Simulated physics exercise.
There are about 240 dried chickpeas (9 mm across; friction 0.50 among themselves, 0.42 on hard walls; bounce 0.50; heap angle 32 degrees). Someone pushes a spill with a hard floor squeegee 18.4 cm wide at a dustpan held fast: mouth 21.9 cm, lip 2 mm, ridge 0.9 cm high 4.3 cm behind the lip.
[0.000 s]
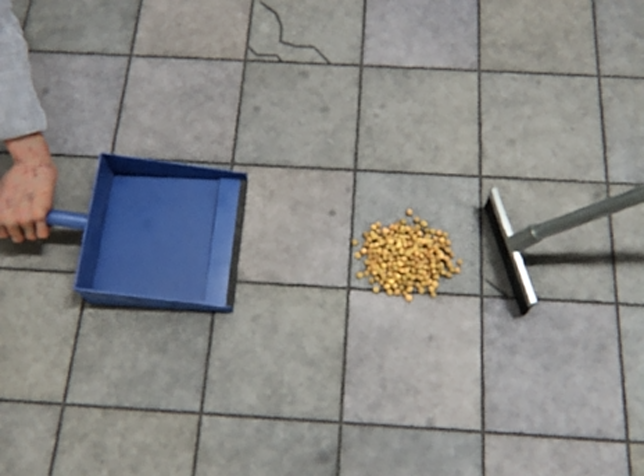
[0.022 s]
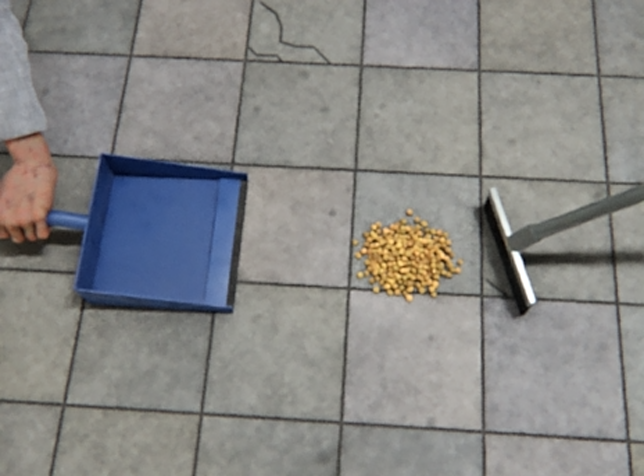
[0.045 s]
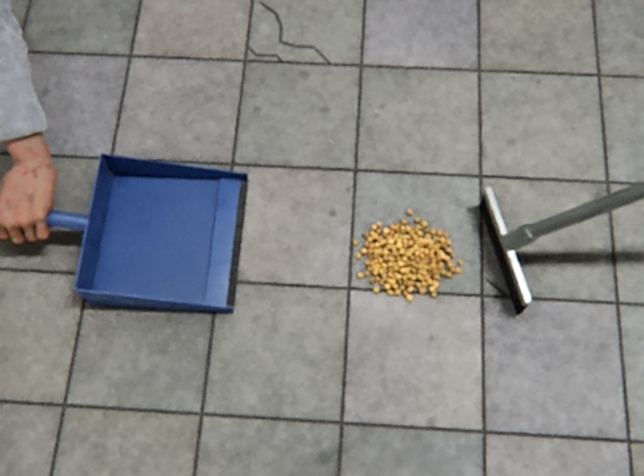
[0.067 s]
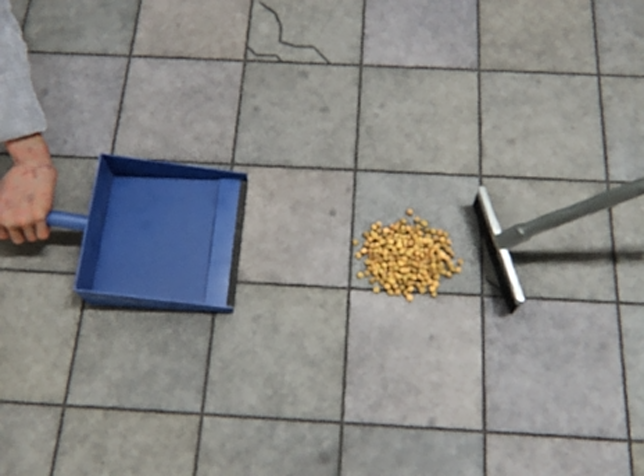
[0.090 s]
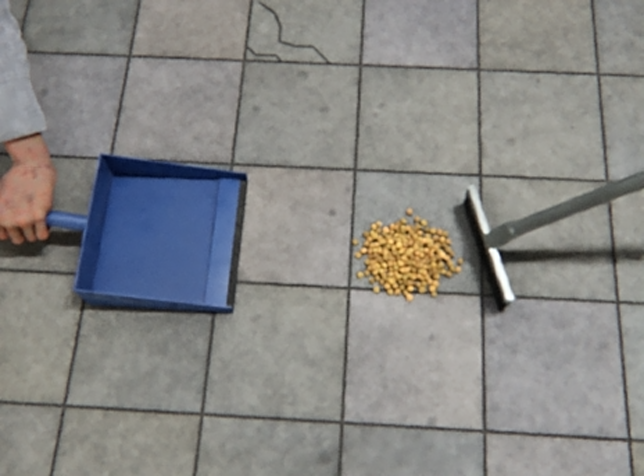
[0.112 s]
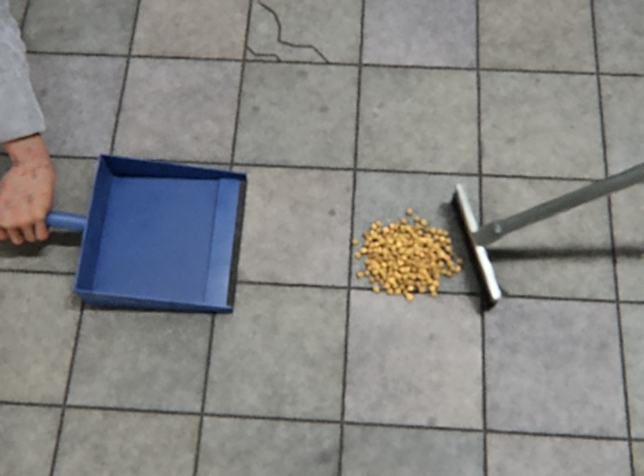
On a grey tiled floor, a squeegee slides left up to a small heap of chickpeas.
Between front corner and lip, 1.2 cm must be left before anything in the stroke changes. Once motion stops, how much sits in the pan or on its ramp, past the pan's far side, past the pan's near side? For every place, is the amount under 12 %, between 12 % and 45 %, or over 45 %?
Pan: Between 12 % and 45 %; far side: Under 12 %; near side: Between 12 % and 45 %.
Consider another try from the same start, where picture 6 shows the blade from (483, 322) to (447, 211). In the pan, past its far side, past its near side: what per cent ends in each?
Split: Pan = 10, far = 5, near = 50.
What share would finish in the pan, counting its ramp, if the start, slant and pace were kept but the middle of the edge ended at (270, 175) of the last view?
Some 5 per cent.
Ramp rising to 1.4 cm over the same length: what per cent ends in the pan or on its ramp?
25 per cent.
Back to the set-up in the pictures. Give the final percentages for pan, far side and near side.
The pan holds 30 per cent at the end, the far side 5 per cent and the near side 20 per cent.
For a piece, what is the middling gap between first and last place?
26 cm, roughly.
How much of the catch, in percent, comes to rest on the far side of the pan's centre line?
Something like 40 per cent of the catch.
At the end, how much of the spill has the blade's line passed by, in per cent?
Around 10 per cent.
After 0.30 s, middle of the blade 20 cm from the lip; 0 % over the lip, far side 0 %, near side 5 %.
After 0.43 s, middle of the blade 9 cm from the lip; 0 % over the lip, far side 0 %, near side 10 %.
After 0.69 s, middle of the blade 4 cm from the lip; 30 % over the lip, far side 5 %, near side 20 %.
By 1.0 s all is still; pan 30 %, far side 5 %, near side 20 %, in front of the lip or behind the blade 45 %.
